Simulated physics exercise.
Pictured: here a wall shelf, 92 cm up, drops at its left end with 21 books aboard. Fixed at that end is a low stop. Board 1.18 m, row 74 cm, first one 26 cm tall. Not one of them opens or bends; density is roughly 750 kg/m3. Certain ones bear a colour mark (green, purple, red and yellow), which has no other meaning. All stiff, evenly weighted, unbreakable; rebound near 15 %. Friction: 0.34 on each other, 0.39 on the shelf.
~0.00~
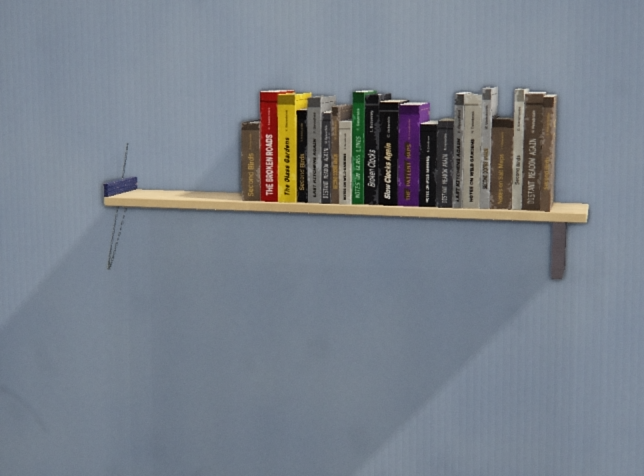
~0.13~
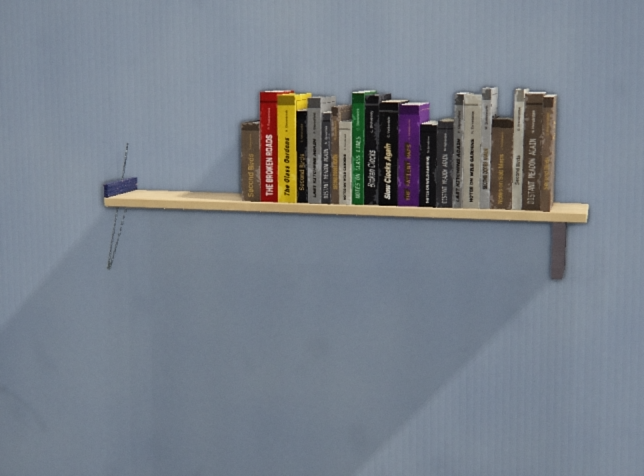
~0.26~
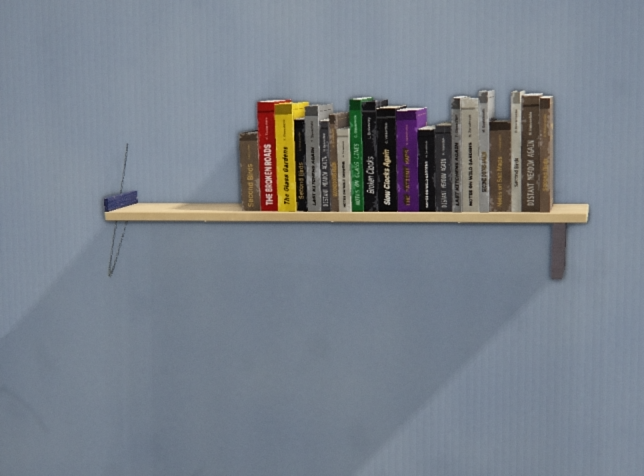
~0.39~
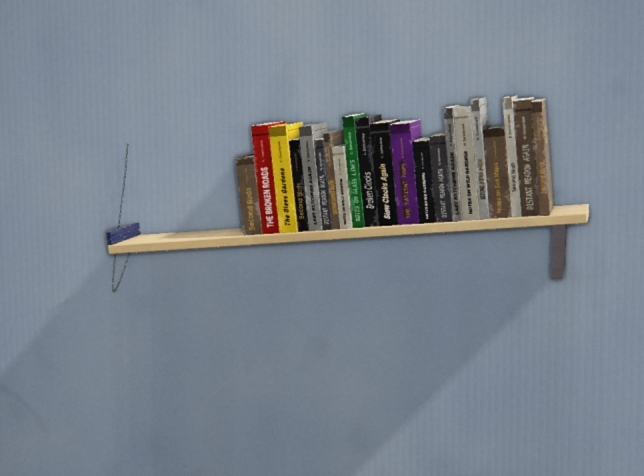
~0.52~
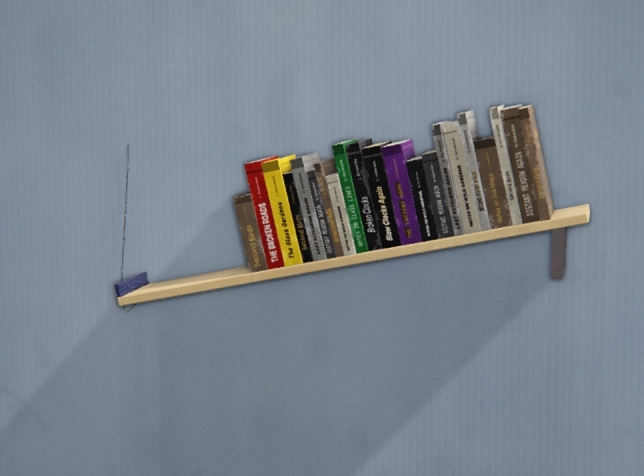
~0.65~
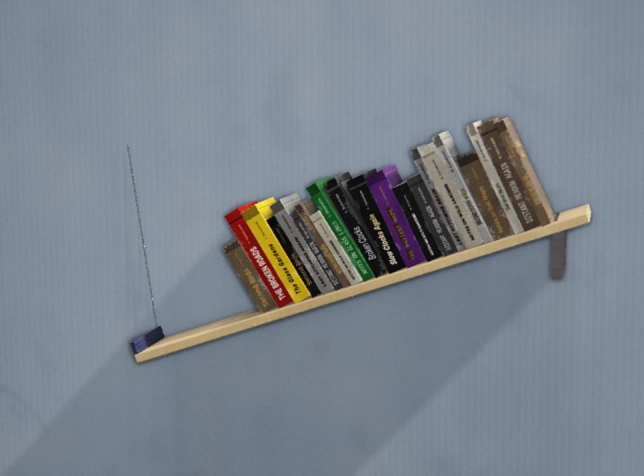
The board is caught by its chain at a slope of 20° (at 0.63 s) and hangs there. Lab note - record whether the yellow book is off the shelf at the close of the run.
Remains.
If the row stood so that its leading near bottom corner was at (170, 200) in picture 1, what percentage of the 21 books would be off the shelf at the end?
0 %.
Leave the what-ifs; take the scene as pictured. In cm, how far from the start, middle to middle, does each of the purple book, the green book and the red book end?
Distances in cm - purple: 30; green: 40; red: 60.
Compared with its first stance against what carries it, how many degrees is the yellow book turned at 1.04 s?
Near 50 degrees from where it started.
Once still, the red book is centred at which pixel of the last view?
Roughly at (146, 306).
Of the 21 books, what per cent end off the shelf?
Something near 0 percent.
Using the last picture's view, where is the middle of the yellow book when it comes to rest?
Somewhere close to (167, 299), I'd say.
After 0.72 s, none of the 21 books off the shelf, 21 disturbed; yellow book 26° from how it stood; red book 27° from how it stood.
After 0.86 s, none of the 21 books off the shelf, 21 disturbed; yellow book 48° from how it stood; red book 50° from how it stood.
After 1.04 s, none of the 21 books off the shelf, 21 disturbed; yellow book 54° from how it stood; red book 54° from how it stood.
In the end (1.5 s), none of the 21 books off the shelf, 21 disturbed; yellow book 48° from how it stood; purple book 50° from how it stood; green book 48° from how it stood. From the last view, middles, yellow book near (167, 299), purple book near (323, 251).
